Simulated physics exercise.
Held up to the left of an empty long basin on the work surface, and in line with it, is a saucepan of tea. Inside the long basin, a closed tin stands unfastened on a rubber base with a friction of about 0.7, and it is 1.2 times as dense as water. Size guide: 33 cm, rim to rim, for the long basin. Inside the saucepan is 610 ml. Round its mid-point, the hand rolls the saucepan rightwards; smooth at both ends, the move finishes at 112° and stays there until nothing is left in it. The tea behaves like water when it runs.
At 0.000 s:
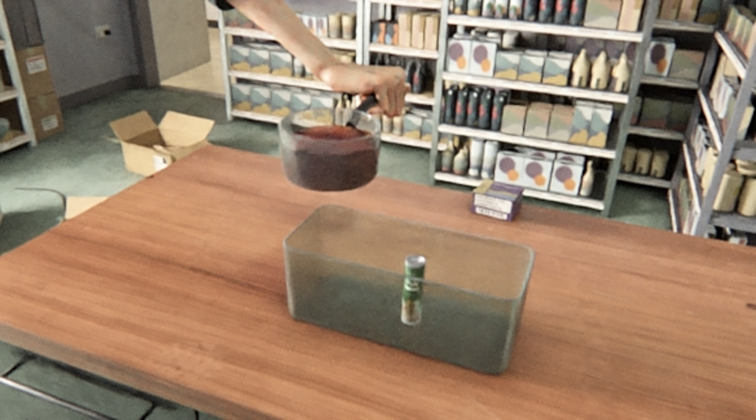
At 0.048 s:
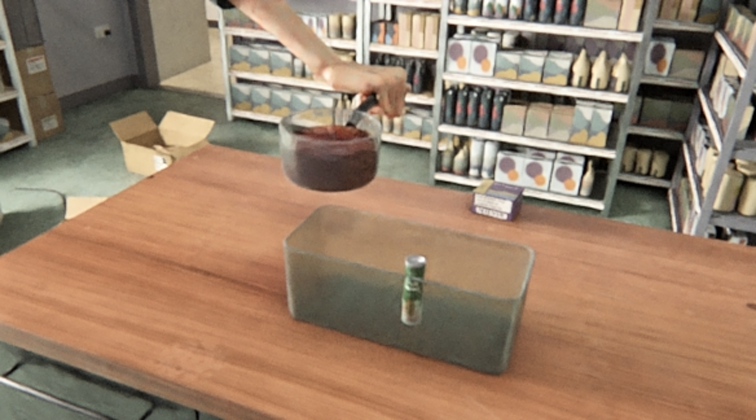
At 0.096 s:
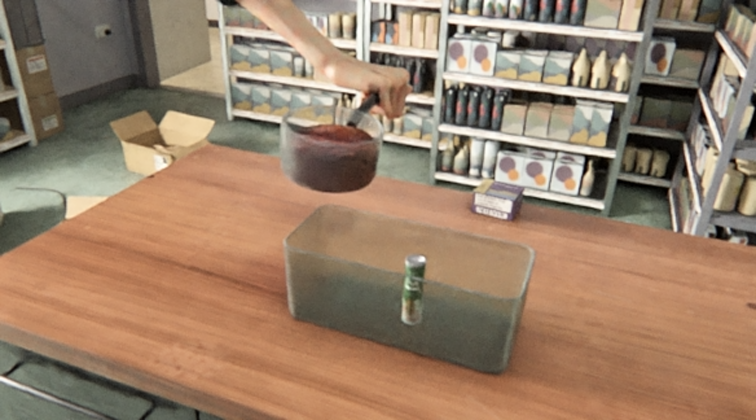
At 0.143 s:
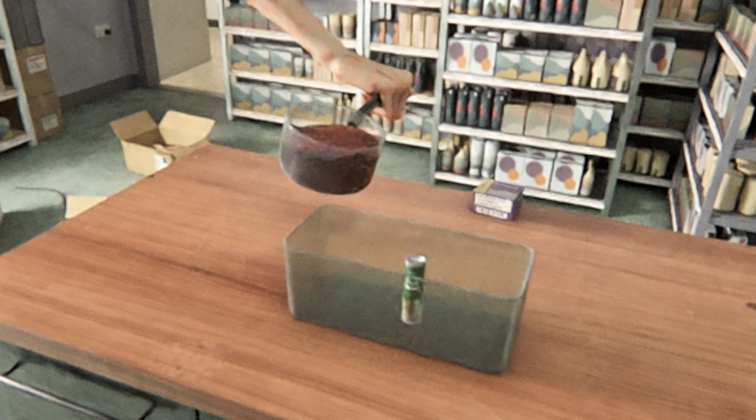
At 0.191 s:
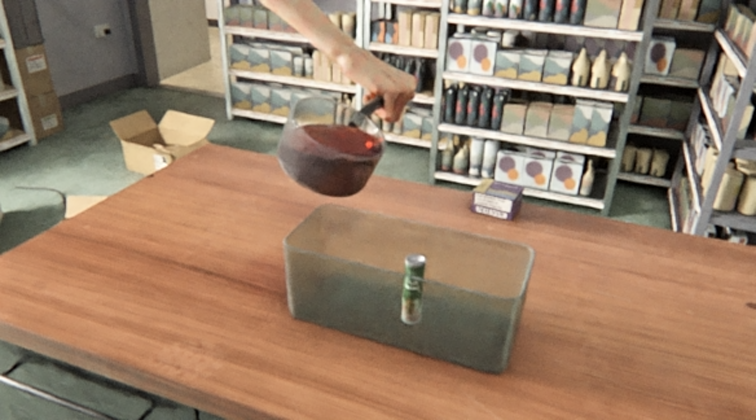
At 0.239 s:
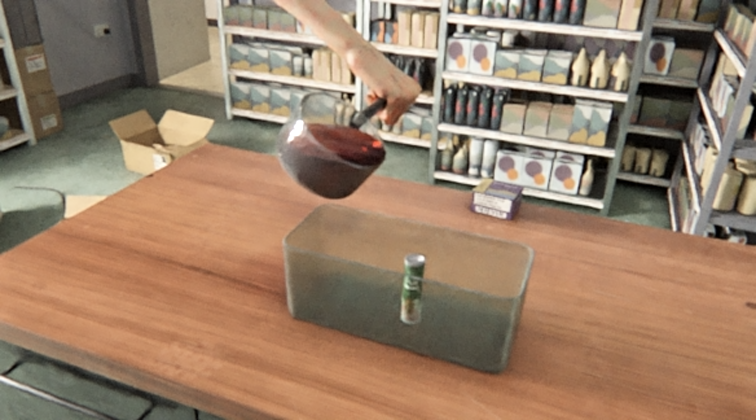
Above a clear basin on a wooden table, a hand tilts a saucepan of dark liquid rightwards.
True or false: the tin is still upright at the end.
False.
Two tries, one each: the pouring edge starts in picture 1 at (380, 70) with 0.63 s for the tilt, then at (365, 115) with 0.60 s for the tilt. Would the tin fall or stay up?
First it topples; then it falls.
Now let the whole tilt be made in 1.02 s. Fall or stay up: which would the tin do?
Then it holds its balance.
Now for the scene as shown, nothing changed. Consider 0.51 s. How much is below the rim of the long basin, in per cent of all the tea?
Around 36%.
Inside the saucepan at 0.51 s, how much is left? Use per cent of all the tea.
I reckon about 24 in a hundred is still held.
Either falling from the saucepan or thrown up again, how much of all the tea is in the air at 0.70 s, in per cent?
Roughly 5 %.
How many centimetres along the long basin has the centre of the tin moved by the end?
Shift of tin centre: Approx. 8.0 cm.
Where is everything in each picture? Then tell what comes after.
In the first picture, it leans 0°; its right rim is at (377, 133); the tea meets the walls at (291, 132) and (376, 147); the long basin's rim runs from (303, 224) to (528, 275); the tin's top is at (415, 263).
In the second picture, it leans 2°; its right rim is at (378, 134); the tea meets the walls at (291, 132) and (377, 147).
In the third picture, it leans 6°; its right rim is at (379, 138); the tea meets the walls at (292, 131) and (377, 148).
In the fourth picture, it leans 14°; its right rim is at (381, 145); the tea meets the walls at (291, 131) and (379, 149).
In the fifth picture, it leans 24°; its right rim is at (382, 154); the tea meets the walls at (290, 130) and (381, 151).
In the sixth picture, it leans 35°; its right rim is at (380, 164); the tea meets the walls at (289, 127) and (378, 155); 1 per cent is over the edge.
Then, 0.51 s in, the tilt is 102° and 24 per cent is still to pour; the tin stands where it began.
Then, 0.70 s in, the tilt is 112° and 4 per cent is still to pour; the tin leans 8°.
Then, 0.91 s in, the tilt is 112° and 0 per cent is still to pour; the tin leans 51°.
Then, 1.13 s in, the tilt is 112° and 0 per cent is still to pour; the tin lies on its side.
Finally, the tin lies on its side.
